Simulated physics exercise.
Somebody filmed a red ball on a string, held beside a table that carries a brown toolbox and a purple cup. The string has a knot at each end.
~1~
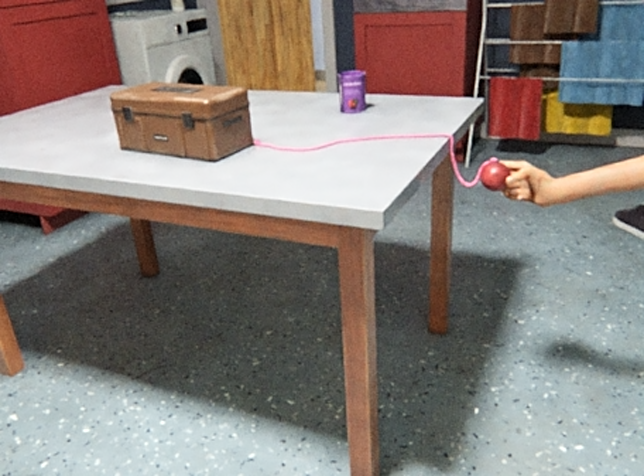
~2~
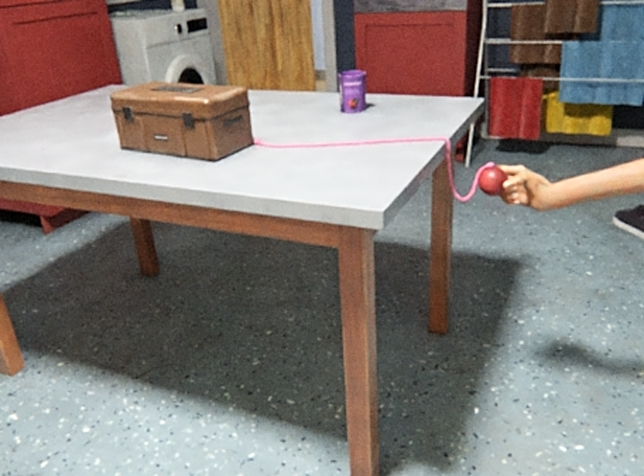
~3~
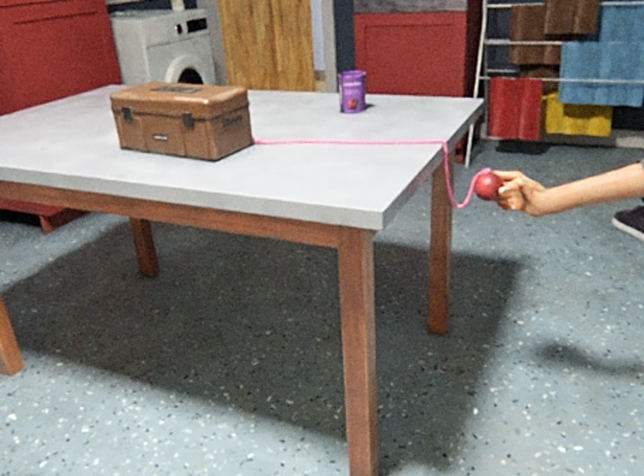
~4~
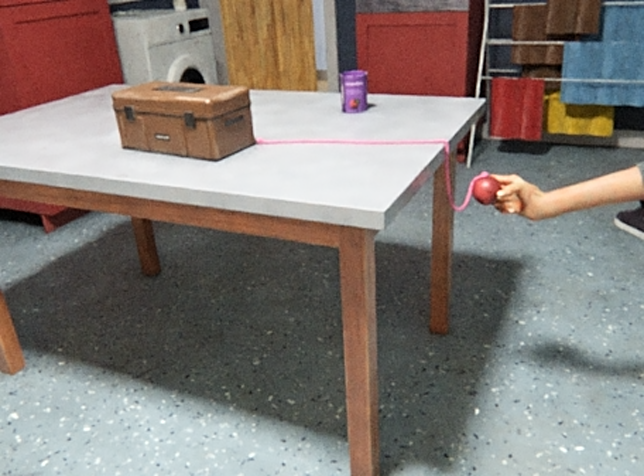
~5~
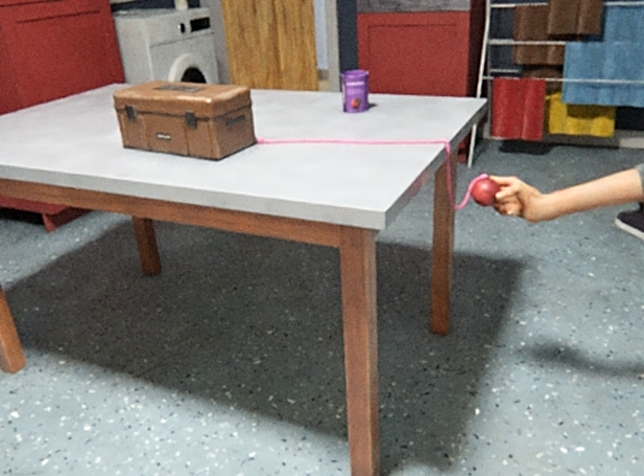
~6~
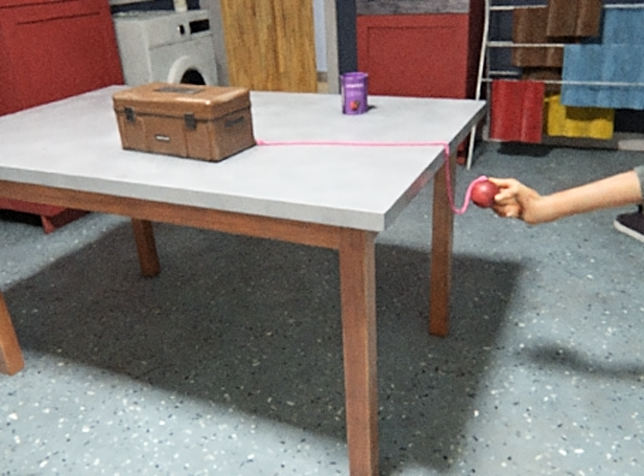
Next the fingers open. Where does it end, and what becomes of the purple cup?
The red ball hangs in the air. The purple cup remains where it stands.
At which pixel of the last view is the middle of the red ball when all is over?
Close to (384, 286).
Then, 0.46 s past the final frame, ball in the air near (399, 249); toolbox still; cup still.
Then, 1.04 s past the final frame, ball in the air near (478, 314); toolbox still; cup still.
Then, 1.92 s past the final frame, ball in the air near (428, 316); toolbox still; cup still.
When it is over, ball in the air near (384, 286); toolbox still; cup still. The red ball ends up dangling and the purple cup keeps its place.
